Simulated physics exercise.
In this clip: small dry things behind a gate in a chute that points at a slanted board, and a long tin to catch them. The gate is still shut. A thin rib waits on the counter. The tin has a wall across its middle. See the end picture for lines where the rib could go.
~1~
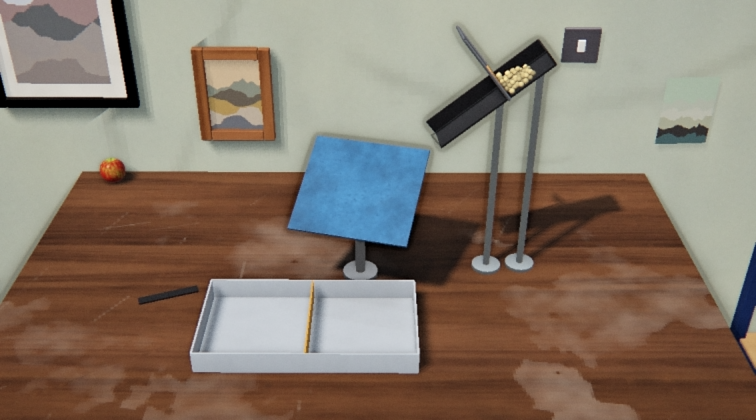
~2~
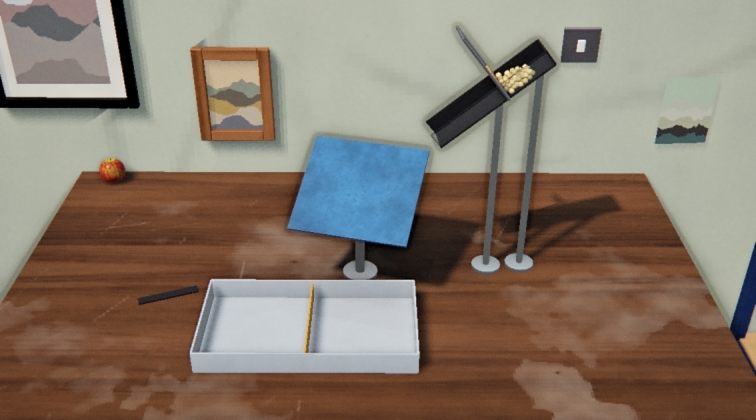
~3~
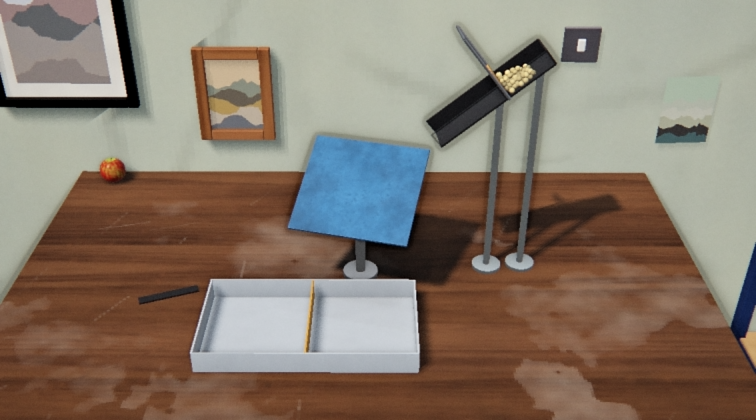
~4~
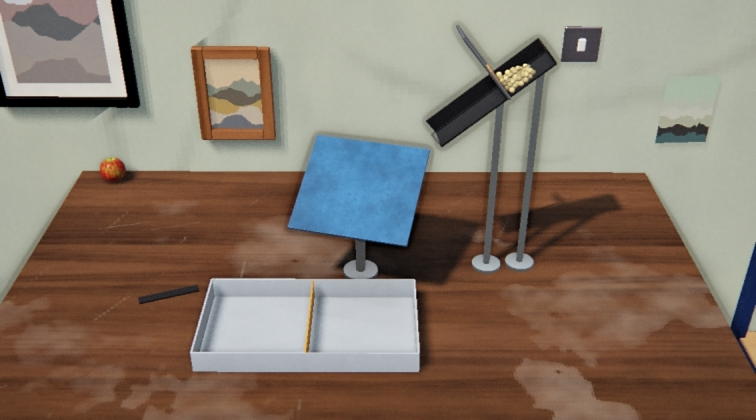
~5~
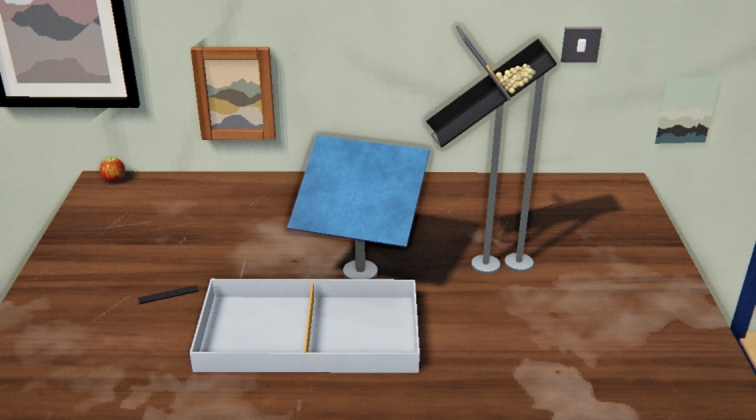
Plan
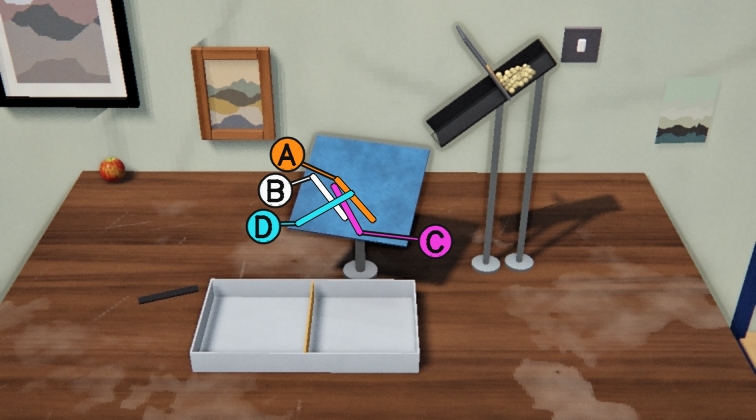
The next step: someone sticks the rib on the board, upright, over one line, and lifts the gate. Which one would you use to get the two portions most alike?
Line D.
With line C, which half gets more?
More lands on the right.
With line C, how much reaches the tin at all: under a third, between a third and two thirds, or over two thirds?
Line C gives over two thirds.
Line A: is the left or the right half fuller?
Right.
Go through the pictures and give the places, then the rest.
In the first picture, load behind the gate (515, 78), soya beans; lip of the chute (439, 141), sloping fairly steeply.
In the second picture, middle of the board (359, 188), tilted fairly steeply; middle of its low edge (346, 237); of its high edge (372, 143).
In the third picture, front corners of the tin (191, 353) and (419, 354); front end of its middle wall (305, 353); gate still shut (492, 74).
In the fourth picture, middle of the load (515, 77); lip (439, 140).
In the fifth picture, middle of the load (515, 77); lip (439, 141).
On the marked copy, line A from (337, 179) to (372, 219); line B from (313, 176) to (345, 217); line C from (334, 186) to (359, 232); line D from (351, 193) to (298, 223).
Choosing A, of what is caught, just a few in the left half, almost all in the right.
Choosing B, of what is caught, about a tenth in the left half, almost all in the right.
Choosing C, of what is caught, just a few in the left half, almost all in the right.
Choosing D, of what is caught, roughly half in the left half, roughly half in the right.
